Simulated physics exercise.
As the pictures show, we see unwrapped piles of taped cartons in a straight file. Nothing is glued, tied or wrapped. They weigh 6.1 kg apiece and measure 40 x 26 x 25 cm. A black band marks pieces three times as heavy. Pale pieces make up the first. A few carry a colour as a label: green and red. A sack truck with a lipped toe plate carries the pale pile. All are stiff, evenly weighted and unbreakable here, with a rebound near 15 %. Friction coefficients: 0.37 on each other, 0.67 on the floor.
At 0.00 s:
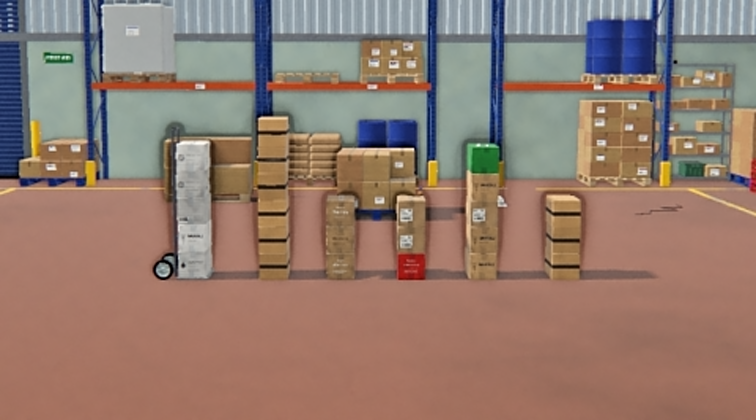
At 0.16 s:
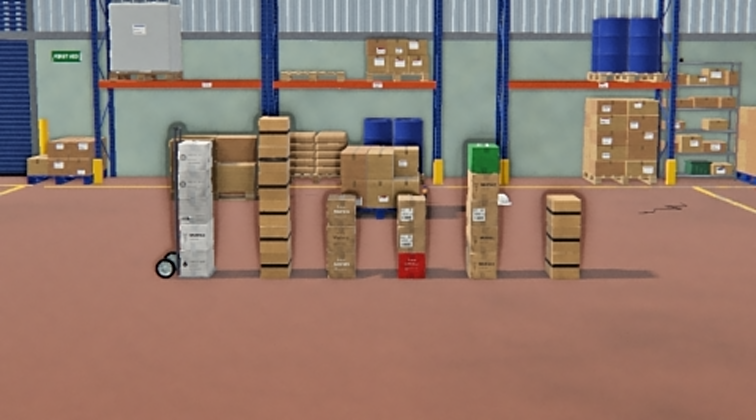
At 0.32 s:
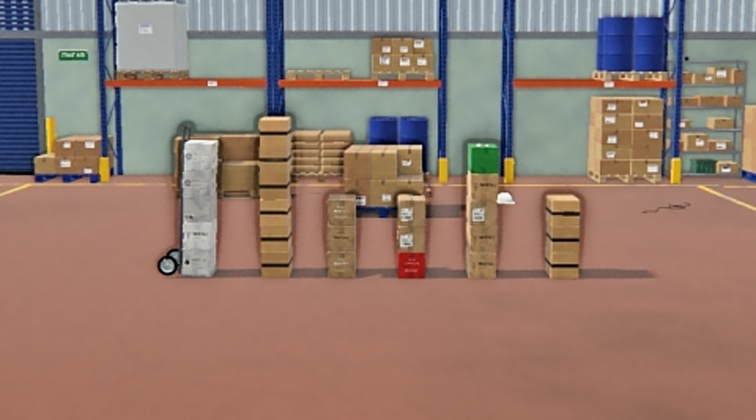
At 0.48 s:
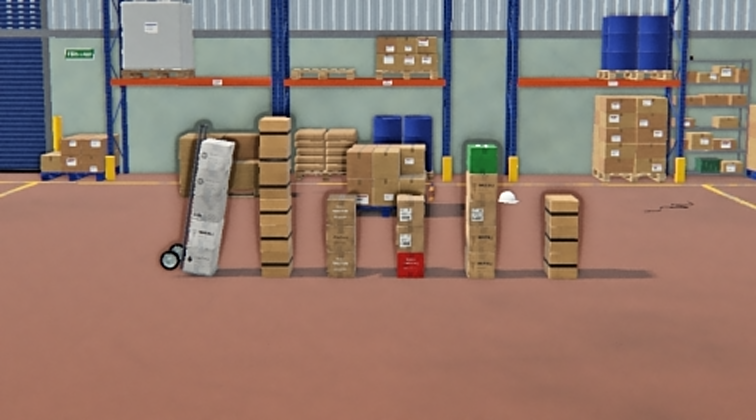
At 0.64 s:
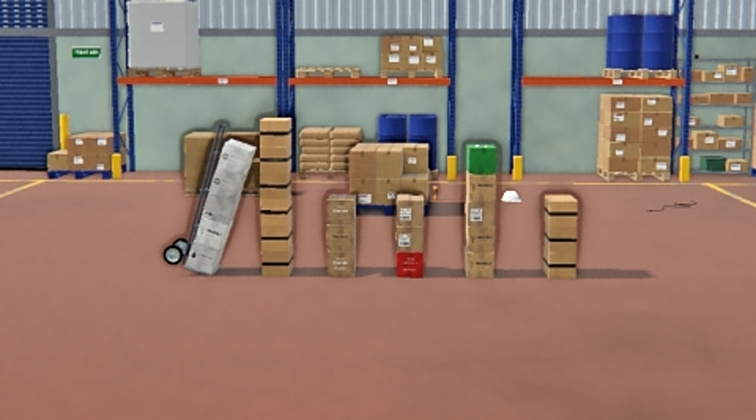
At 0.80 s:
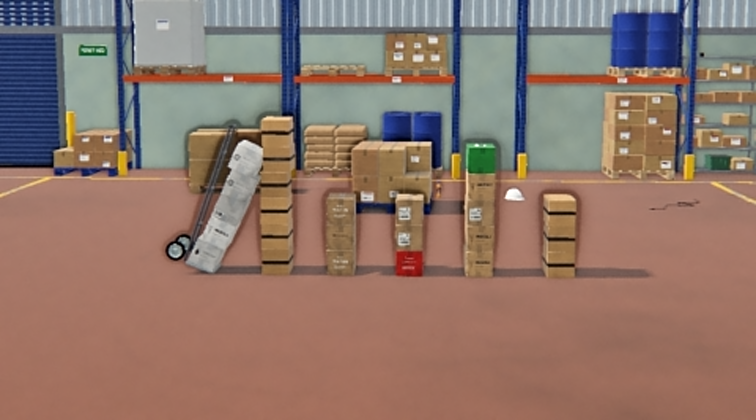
A tall pale pile of cartons on a sack truck stood at the left of a row of stacks, then tilted steadily to the right with the truck until it leaned close against the neighbouring brown pile.
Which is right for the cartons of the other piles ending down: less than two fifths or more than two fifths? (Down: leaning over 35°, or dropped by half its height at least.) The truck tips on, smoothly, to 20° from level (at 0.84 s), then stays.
Ending down: Less than two fifths.
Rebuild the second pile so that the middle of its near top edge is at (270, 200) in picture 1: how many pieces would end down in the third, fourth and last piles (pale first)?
In that case third 0, fourth 0, last 0.
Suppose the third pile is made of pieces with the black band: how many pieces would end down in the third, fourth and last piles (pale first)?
Then third 0, fourth 0, last 0.
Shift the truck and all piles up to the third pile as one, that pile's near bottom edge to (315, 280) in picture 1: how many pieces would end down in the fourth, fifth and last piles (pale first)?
In that case fourth 0, fifth 0, last 0.
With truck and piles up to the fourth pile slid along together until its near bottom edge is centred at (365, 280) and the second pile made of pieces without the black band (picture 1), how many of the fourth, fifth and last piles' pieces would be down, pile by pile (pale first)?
Then fourth 3, fifth 0, last 0.
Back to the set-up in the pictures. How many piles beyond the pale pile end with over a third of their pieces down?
The count is 0.
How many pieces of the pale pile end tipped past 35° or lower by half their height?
The count is 0.
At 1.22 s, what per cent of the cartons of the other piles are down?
At that moment 0 per cent.
By 0.88 s, 0 of the pale pile down; none of the 20 other cartons down, 2 disturbed.
By 1.22 s, 0 of the pale pile down; none of the 20 other cartons down, 1 disturbed.
When it is over (1.9 s), 0 of the pale pile down; none of the 20 other cartons down, 1 disturbed; green carton unmoved; red carton unmoved. That is 0 per cent. In pixels of the last frame, middles, green carton near (480, 159), red carton near (410, 260).
